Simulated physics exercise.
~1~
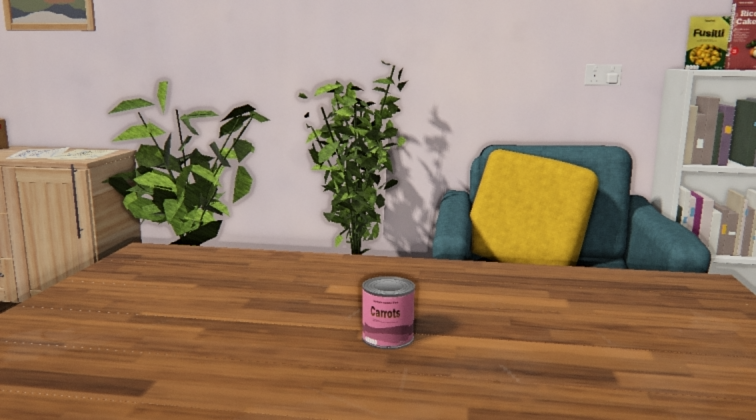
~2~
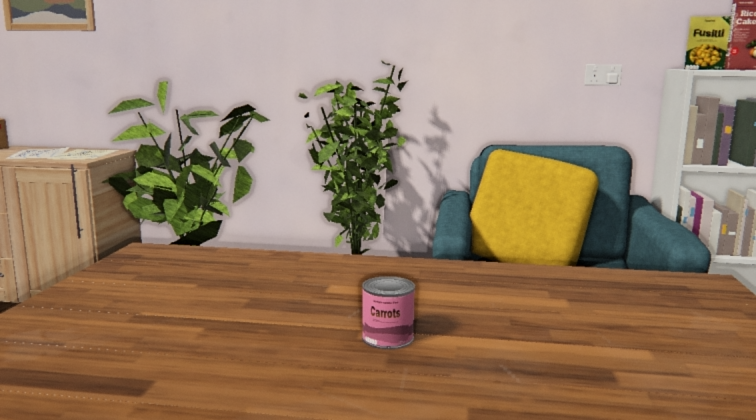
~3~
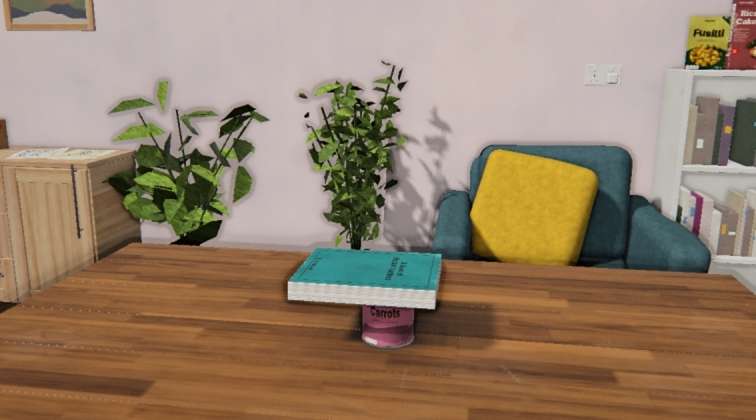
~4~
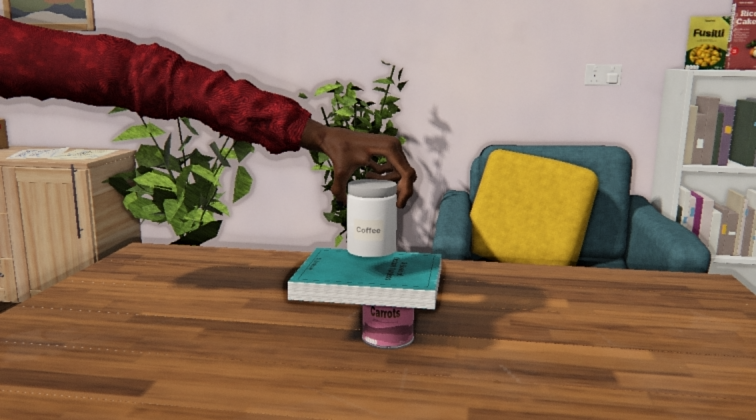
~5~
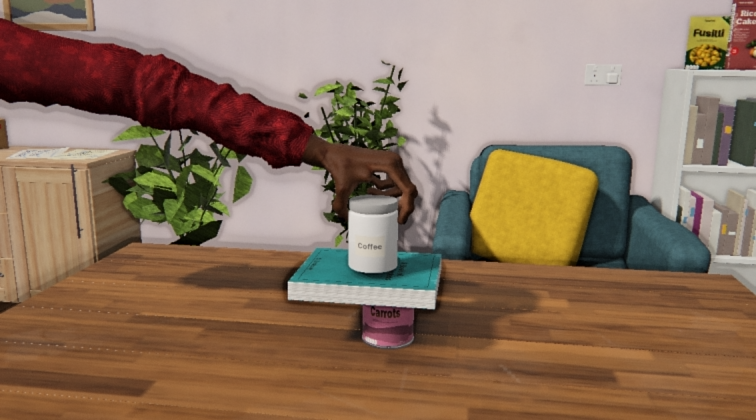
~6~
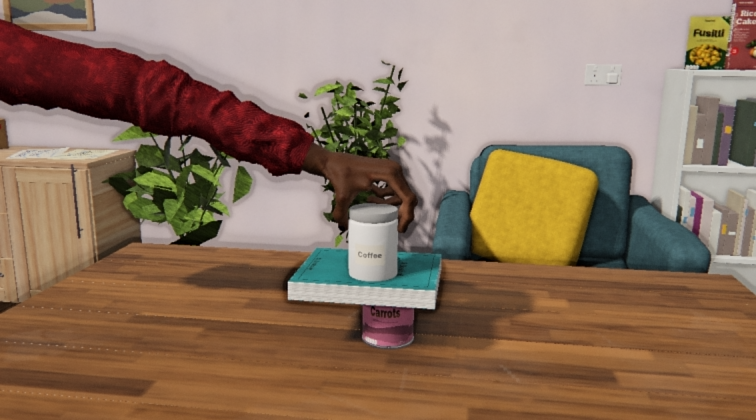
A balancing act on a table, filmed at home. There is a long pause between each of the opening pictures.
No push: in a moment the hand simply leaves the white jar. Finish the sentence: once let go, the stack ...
Once let go, the stack stays put.
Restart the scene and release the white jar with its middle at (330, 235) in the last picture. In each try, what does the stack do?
Topples.
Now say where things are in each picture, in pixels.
In the first picture, the last thing is not in view yet.
In the second picture, the last thing is not in view yet.
In the third picture, the last thing is not in view yet; turquoise book (370, 276).
The fourth picture shows coming down; white jar (372, 217); turquoise book (370, 276).
The fifth picture shows coming down; white jar (373, 233); turquoise book (370, 276).
The sixth picture shows set down, still held; white jar (373, 241); turquoise book (370, 276).
Then, 0.50 s later than the last frame, all is still.
Then, 1.30 s later than the last frame, white jar resting near (373, 242).
When it is over, all 3 as before. End places, in pixels of the last picture, white jar near (373, 242). The stack keeps its balance.
